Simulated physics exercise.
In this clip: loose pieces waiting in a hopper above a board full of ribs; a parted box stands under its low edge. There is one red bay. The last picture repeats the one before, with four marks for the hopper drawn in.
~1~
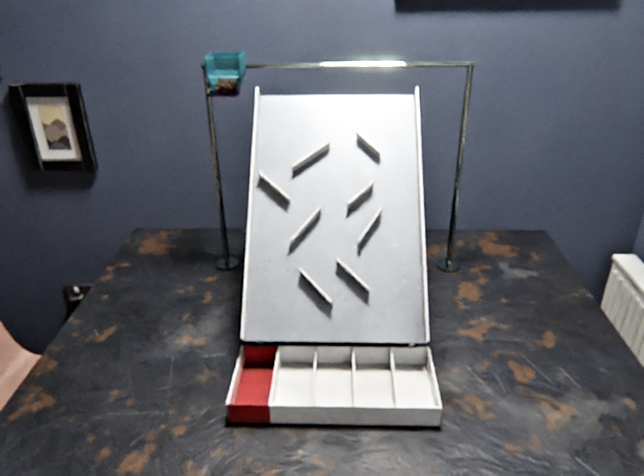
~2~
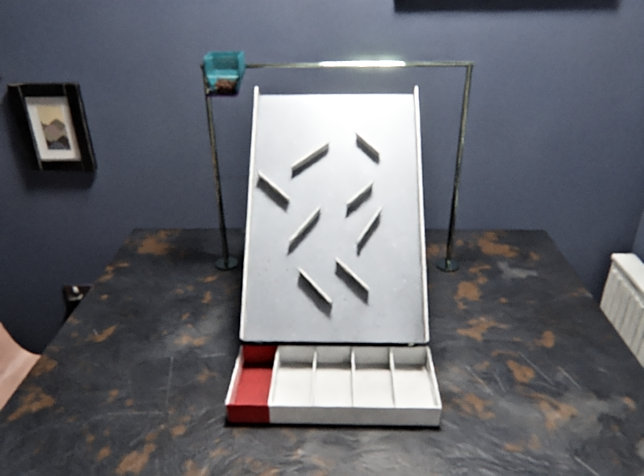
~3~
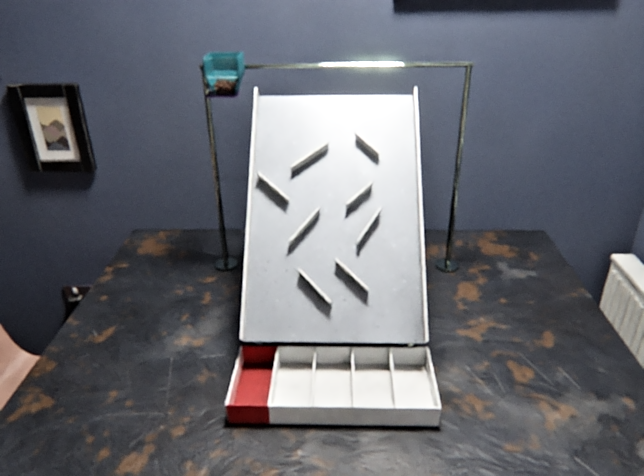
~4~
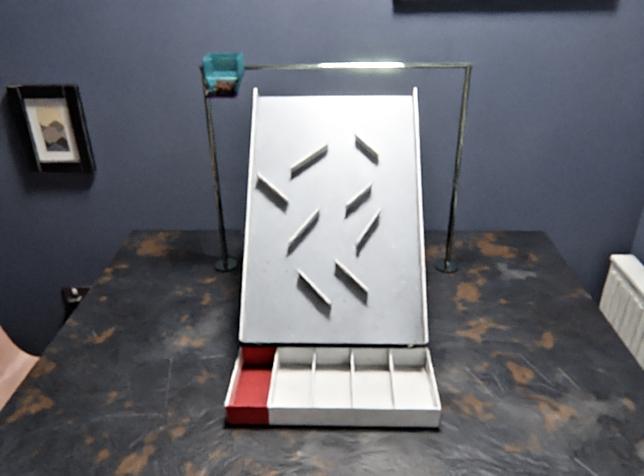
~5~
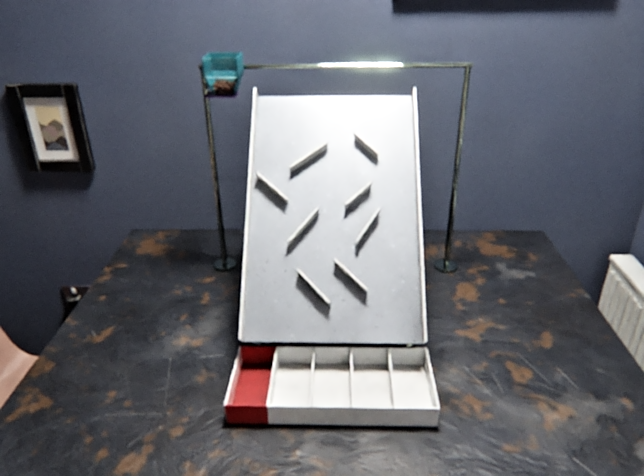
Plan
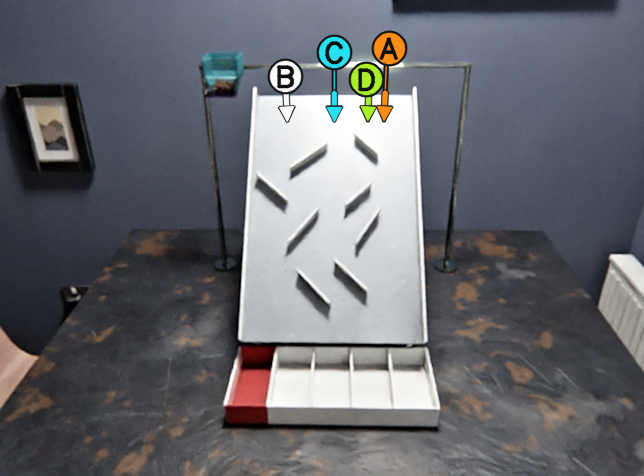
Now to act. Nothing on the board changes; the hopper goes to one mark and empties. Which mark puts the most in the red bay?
The best mark is B.
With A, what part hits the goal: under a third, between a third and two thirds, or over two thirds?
Under a third.
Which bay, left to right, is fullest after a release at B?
The first.
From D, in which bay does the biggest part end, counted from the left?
The fifth.
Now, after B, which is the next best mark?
Mark C.
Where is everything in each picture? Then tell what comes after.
In the first picture, hopper at (228, 85), allspice berries, door shut.
In the second picture, ribs (291, 166) to (329, 141), (356, 131) to (380, 152), (258, 171) to (289, 198).
In the third picture, ribs (346, 204) to (372, 181), (289, 242) to (319, 207), (357, 241) to (380, 208).
In the fourth picture, ribs (299, 270) to (331, 303), (336, 259) to (368, 290).
In the fifth picture, red bay at (247, 413), number 1 of 5 from the left.
On the marked copy, mark A meets the board at (384, 115); mark B meets the board at (287, 116); mark C meets the board at (334, 116); mark D meets the board at (368, 115).
Choosing A, none in the red bay, nearly all in other bays, a small part outside the box.
Choosing B, nearly all in the red bay.
Choosing C, about a third in the red bay, about two thirds in other bays.
Choosing D, a small part in the red bay, most in other bays, a small part outside the box.
